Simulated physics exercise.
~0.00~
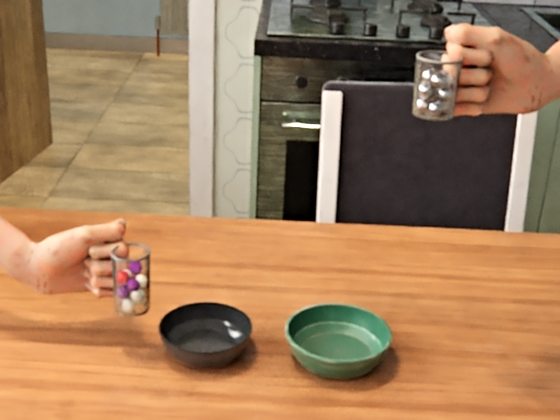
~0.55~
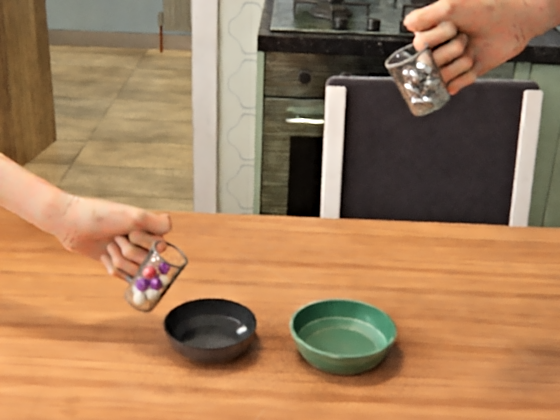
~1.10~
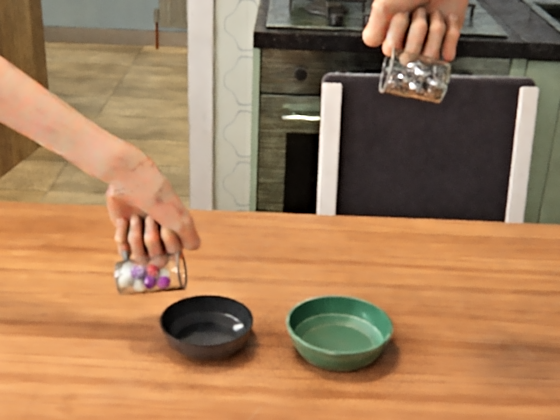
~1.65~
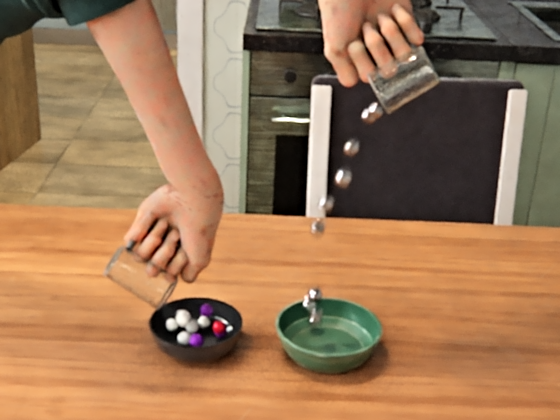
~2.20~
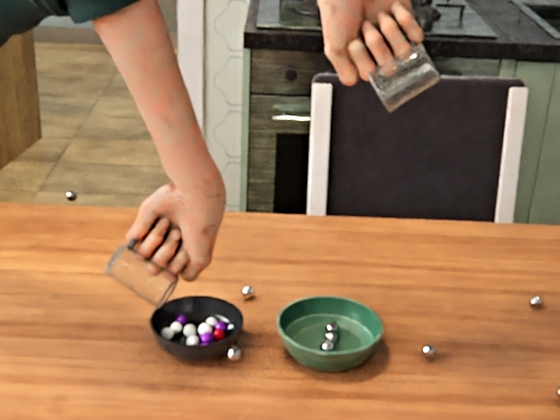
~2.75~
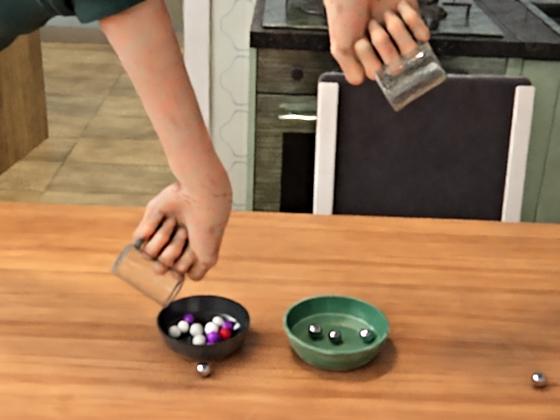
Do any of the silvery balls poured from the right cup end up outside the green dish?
Yes, several silvery balls bounce out and scatter over the table, and only a few stay in the green dish. The black dish on the left keeps all of its coloured balls.
